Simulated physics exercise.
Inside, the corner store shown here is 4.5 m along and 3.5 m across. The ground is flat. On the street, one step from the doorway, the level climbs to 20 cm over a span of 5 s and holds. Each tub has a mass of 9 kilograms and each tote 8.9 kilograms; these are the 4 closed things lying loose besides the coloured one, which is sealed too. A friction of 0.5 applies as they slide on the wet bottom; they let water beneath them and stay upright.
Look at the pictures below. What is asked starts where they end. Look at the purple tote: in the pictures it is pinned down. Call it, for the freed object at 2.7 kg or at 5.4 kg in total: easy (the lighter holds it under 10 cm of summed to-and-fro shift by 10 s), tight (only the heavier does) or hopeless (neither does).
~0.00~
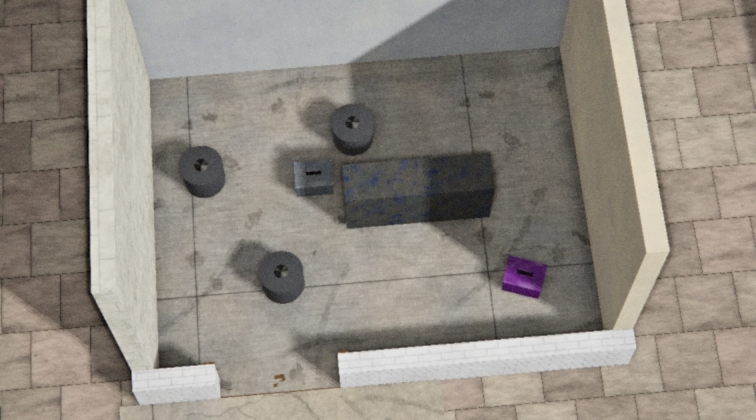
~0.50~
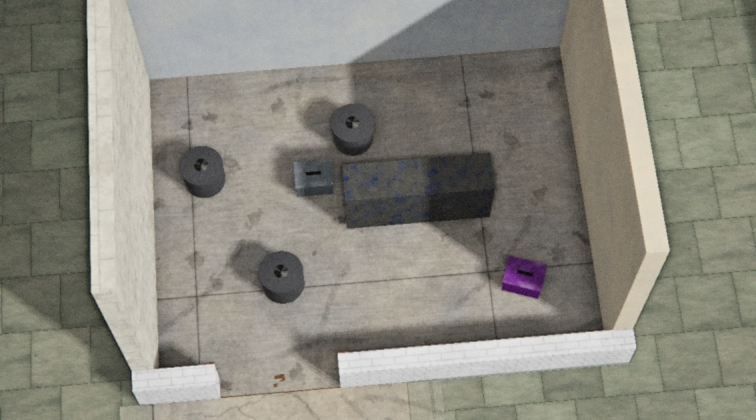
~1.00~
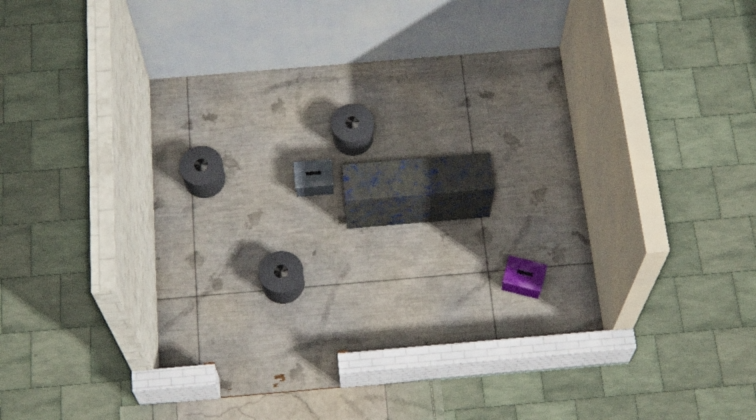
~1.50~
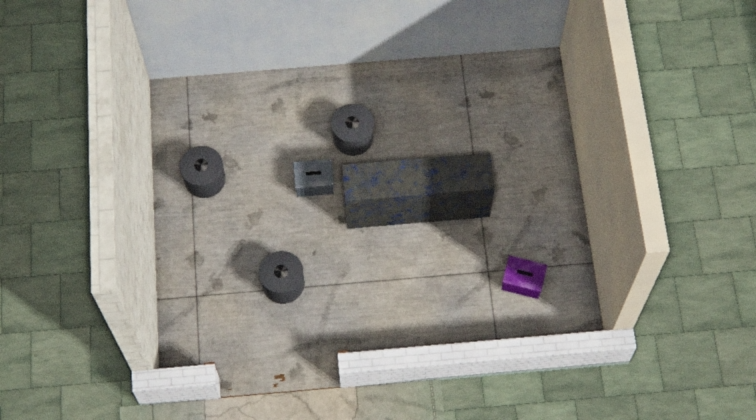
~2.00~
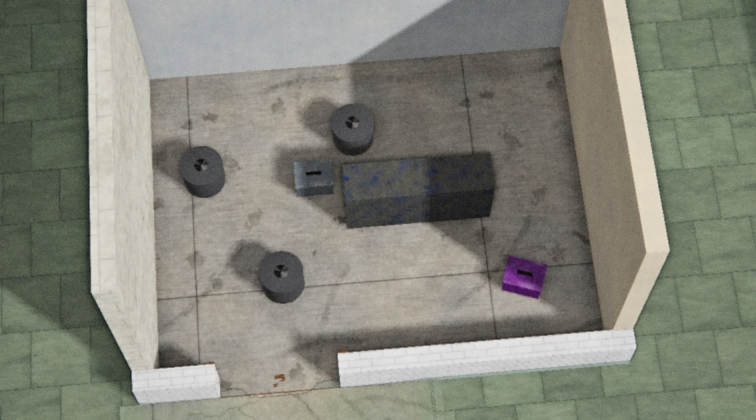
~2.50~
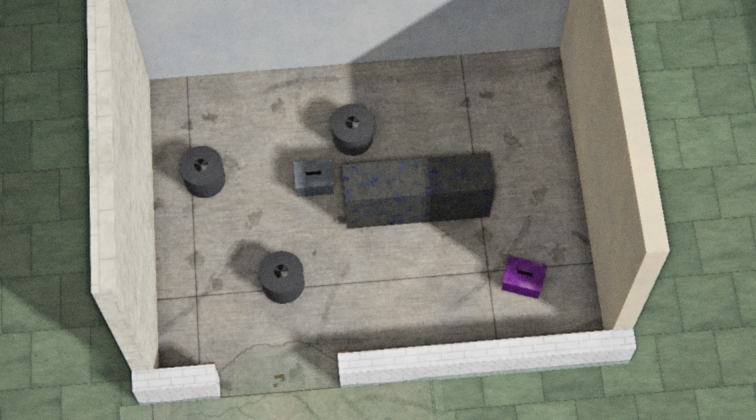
Tight.
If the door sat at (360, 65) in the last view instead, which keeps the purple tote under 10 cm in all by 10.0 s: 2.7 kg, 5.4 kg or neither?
So only the heavy mass does it.
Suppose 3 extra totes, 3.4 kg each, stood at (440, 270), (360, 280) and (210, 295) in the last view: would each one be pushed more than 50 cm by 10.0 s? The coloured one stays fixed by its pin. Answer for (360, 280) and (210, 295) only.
First one: Beyond the limit; second one: Beyond the limit.
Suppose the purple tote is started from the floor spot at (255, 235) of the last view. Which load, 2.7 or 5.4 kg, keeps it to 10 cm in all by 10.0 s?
The answer: No weight will do.
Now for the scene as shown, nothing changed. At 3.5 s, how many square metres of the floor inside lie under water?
About 1.5 m2.
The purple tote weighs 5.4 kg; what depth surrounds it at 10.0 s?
About 4 cm.
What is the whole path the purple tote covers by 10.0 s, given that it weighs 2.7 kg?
60 cm, roughly.
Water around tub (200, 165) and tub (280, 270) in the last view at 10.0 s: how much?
Depth approx. 12 cm / 6 cm.
After 3.5 s the purple tote would be 0 cm from its start with 2.7 kg and 0 cm from its start with 5.4 kg; 0 cm of water round it then.
After 4.5 s the purple tote would be 0 cm from its start with 2.7 kg and 0 cm from its start with 5.4 kg; 0 cm of water round it then.
After 7.0 s the purple tote would be 17 cm from its start with 2.7 kg and 0 cm from its start with 5.4 kg; 2 cm of water round it then.
After 10.0 s the purple tote would be 50 cm from its start with 2.7 kg and 2 cm from its start with 5.4 kg; 4 cm of water round it then.
